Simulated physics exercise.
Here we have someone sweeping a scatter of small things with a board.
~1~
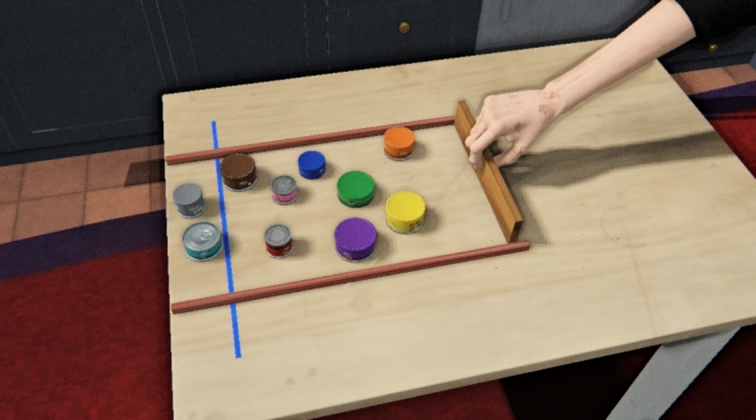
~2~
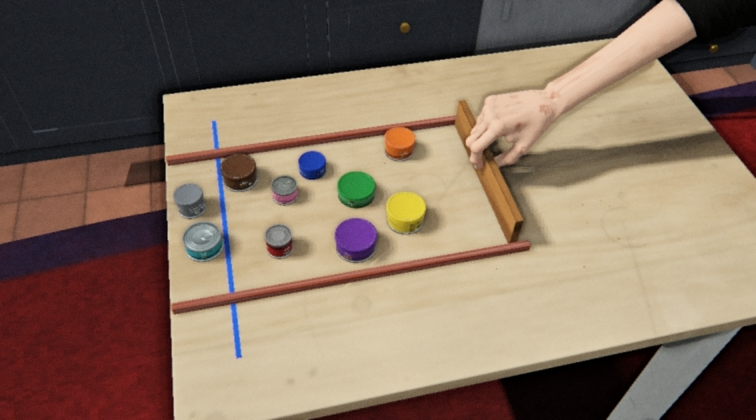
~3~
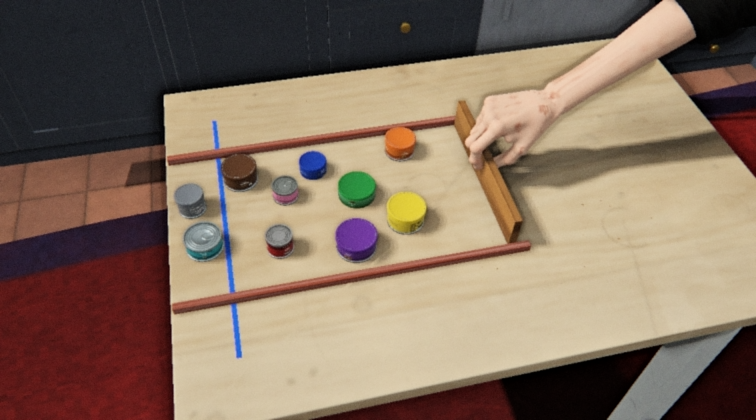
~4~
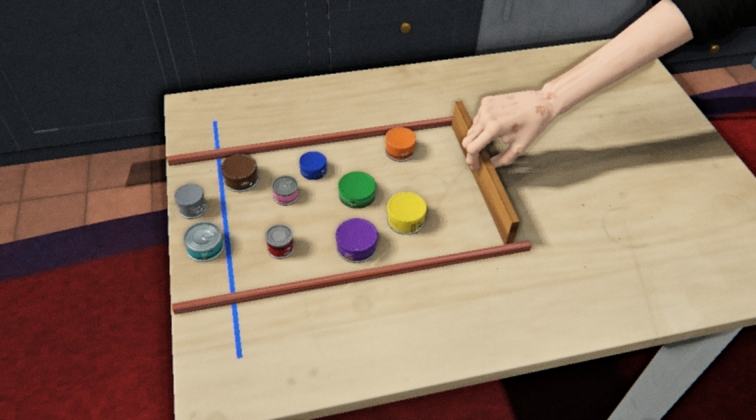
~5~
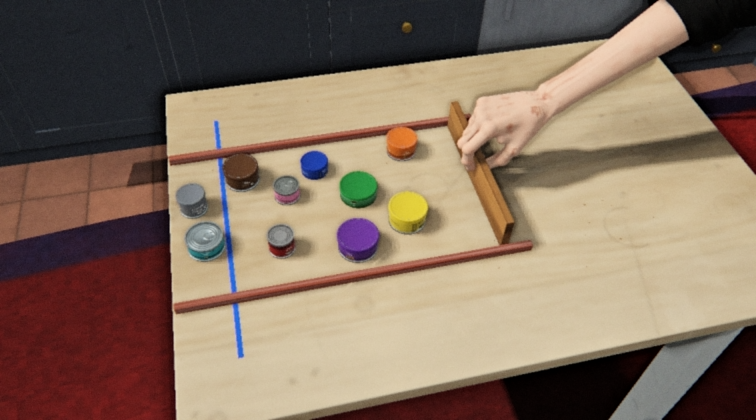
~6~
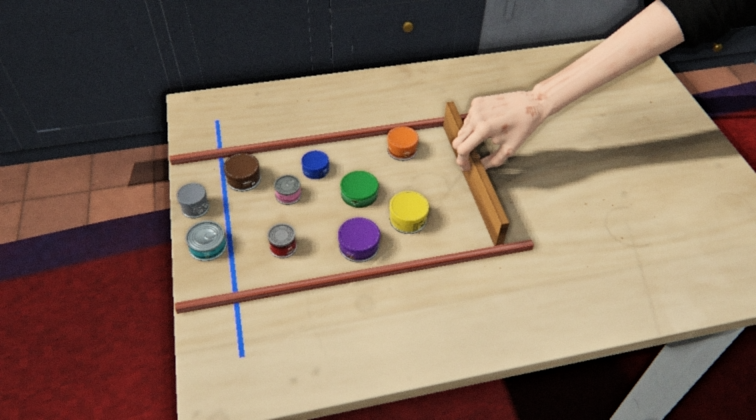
A hand grips an upright brown board at the right end of a pale wooden table, seen from above at an angle, with dark cabinets behind. Between two reddish rails lie orange, yellow, green, purple, blue, pink, red and brown containers, with grey and turquoise ones left of a blue tape line. The hand slides the board slightly left, while the containers stay put and the view barely shifts.
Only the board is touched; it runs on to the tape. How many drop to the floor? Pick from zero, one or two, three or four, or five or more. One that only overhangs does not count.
The number that fall off is one or two.
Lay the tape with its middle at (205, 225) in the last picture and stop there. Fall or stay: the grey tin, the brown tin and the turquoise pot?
The grey tin goes over, the brown tin comes down, the turquoise pot falls.
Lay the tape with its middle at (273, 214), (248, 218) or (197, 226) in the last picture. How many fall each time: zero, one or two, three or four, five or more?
One after another: None; not one; at least five.
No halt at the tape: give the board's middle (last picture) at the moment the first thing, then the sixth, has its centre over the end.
First at (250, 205), next at (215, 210).
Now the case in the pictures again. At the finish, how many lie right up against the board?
4 of them.
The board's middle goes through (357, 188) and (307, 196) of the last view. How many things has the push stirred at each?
5 and 8.
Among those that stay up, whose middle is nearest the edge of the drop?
The turquoise pot.
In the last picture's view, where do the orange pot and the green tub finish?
About (206, 170), and the other about (207, 214).
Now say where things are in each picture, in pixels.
In the first picture, grey tin (189, 201); turquoise pot (203, 241); brown tin (239, 173); board (485, 168); tape (224, 222).
In the second picture, turquoise pot (203, 241); board (486, 168).
In the third picture, brown tin (240, 173); red pot (280, 242).
In the fourth picture, grey tin (191, 201); green tub (357, 190).
In the fifth picture, turquoise pot (205, 241); yellow tin (408, 213).
In the sixth picture, grey tin (193, 201); turquoise pot (206, 241); brown tin (242, 172); board (473, 170); tape (228, 221).
A little later, none off yet; grey tin at rest near (193, 201); turquoise pot at rest near (206, 241); brown tin at rest near (242, 172).
Next, none off yet; grey tin moving near (186, 202); turquoise pot moving near (202, 240); brown tin shifted about its own width near (186, 178).
When it is over, the number that fall off is one or two; down, brown tin and grey tin.
